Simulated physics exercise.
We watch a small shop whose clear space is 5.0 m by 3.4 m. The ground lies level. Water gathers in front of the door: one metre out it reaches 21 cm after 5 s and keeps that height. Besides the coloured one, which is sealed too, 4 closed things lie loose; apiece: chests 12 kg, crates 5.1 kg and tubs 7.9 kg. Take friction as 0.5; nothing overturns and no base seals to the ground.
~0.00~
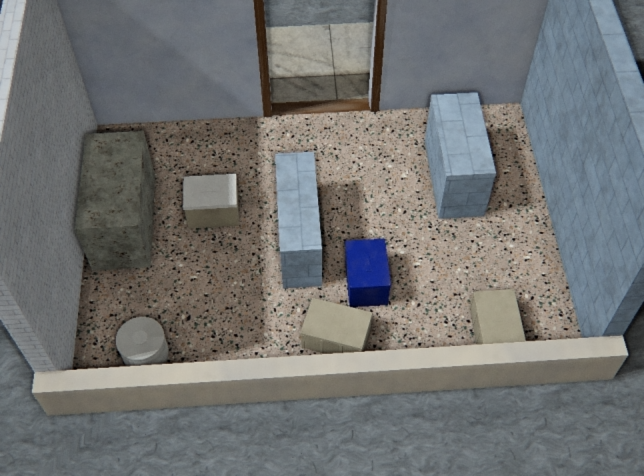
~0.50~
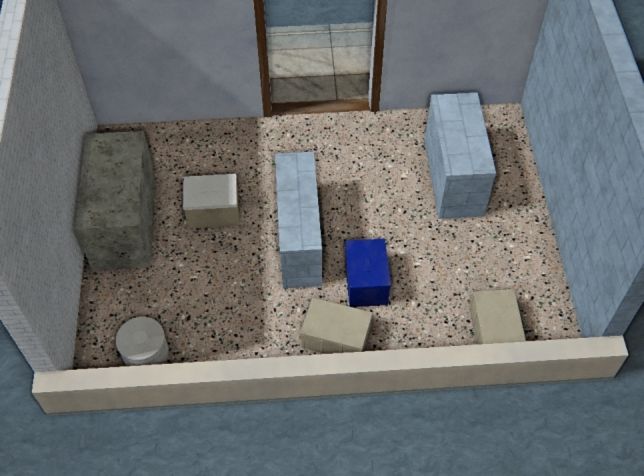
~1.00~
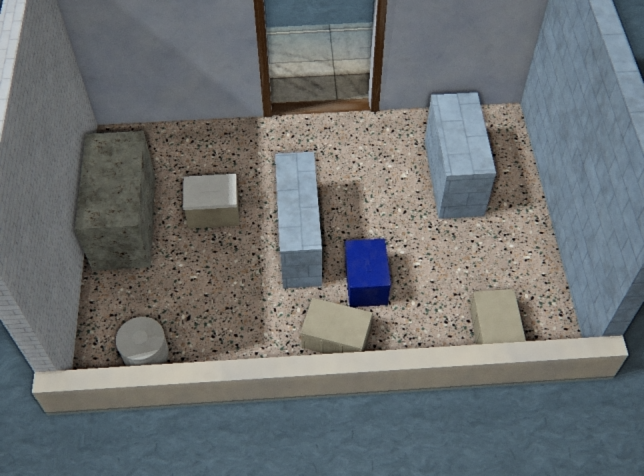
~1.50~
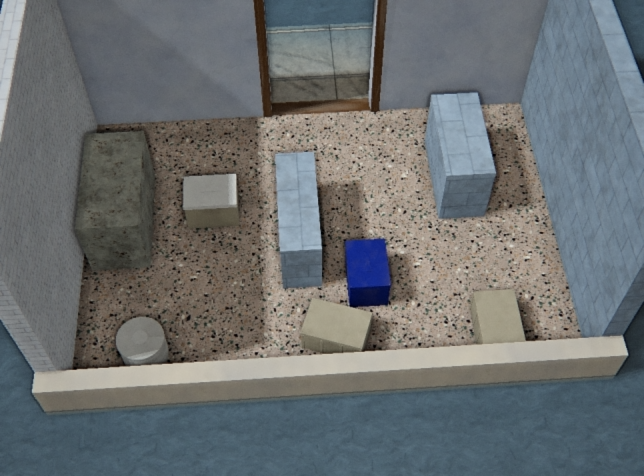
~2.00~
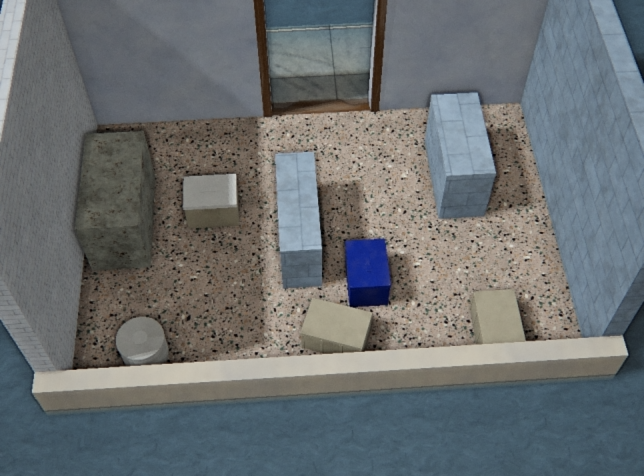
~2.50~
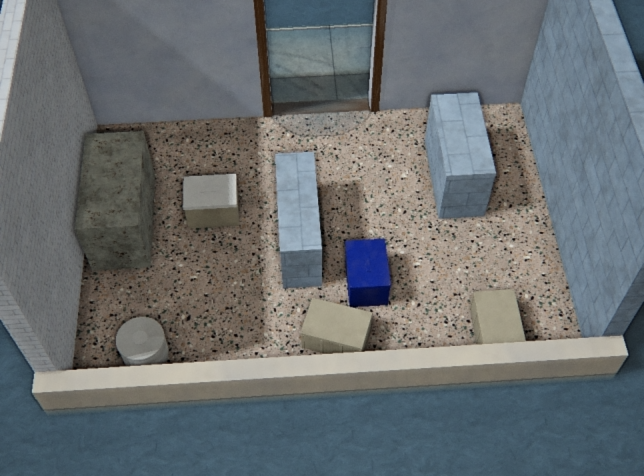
Small shop with a blue chest and pale blocks standing still as water rises outside the doorway and starts spreading inside.
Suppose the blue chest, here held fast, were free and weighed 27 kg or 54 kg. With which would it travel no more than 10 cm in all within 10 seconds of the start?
I expect that the smaller load will do.
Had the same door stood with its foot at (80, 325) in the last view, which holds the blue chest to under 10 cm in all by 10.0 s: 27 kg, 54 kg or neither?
Then the smaller load will do.
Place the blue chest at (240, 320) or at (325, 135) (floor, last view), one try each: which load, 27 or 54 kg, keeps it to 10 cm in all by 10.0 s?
In that order: Either load holds; it takes the larger.
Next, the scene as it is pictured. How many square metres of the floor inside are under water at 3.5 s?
Roughly 1.5 m2.
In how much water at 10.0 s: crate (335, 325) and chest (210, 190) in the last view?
About 6 and 9 cm.
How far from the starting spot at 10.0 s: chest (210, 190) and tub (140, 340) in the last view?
In that order: 150 cm, 30 cm.
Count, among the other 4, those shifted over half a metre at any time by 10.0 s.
I count 3.
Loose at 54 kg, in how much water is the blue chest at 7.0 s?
Roughly 6 cm.
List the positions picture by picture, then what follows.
In the first picture, the blue chest at (368, 263) rests on the ground; water covers 0.0 m2; 0 of 5 have shifted.
In the second picture, the blue chest at (368, 263), on the bottom; 0.0 m2 under water; 0 of 5 have shifted.
In the third picture, the blue chest at (368, 263) rests on the ground; 0.0 m2 under water; 0 of 5 have shifted.
In the fourth picture, the blue chest at (368, 263) rests on the ground; water covers 0.0 m2; 0 of 5 have shifted.
In the fifth picture, the blue chest at (368, 263) rests on the ground; 0.0 m2 under water; 0 of 5 have shifted.
In the sixth picture, the blue chest at (368, 263), on the bottom; water covers 0.3 m2; 0 of 5 have shifted.
After 3.5 s the blue chest would be 0 cm from its start with 27 kg and 0 cm from its start with 54 kg; 0 cm of water round it then.
After 4.5 s the blue chest would be 0 cm from its start with 27 kg and 0 cm from its start with 54 kg; 2 cm of water round it then.
After 7.0 s the blue chest would be 0 cm from its start with 27 kg and 0 cm from its start with 54 kg; 6 cm of water round it then.
After 10.0 s the blue chest would be 0 cm from its start with 27 kg and 0 cm from its start with 54 kg; 8 cm of water round it then.
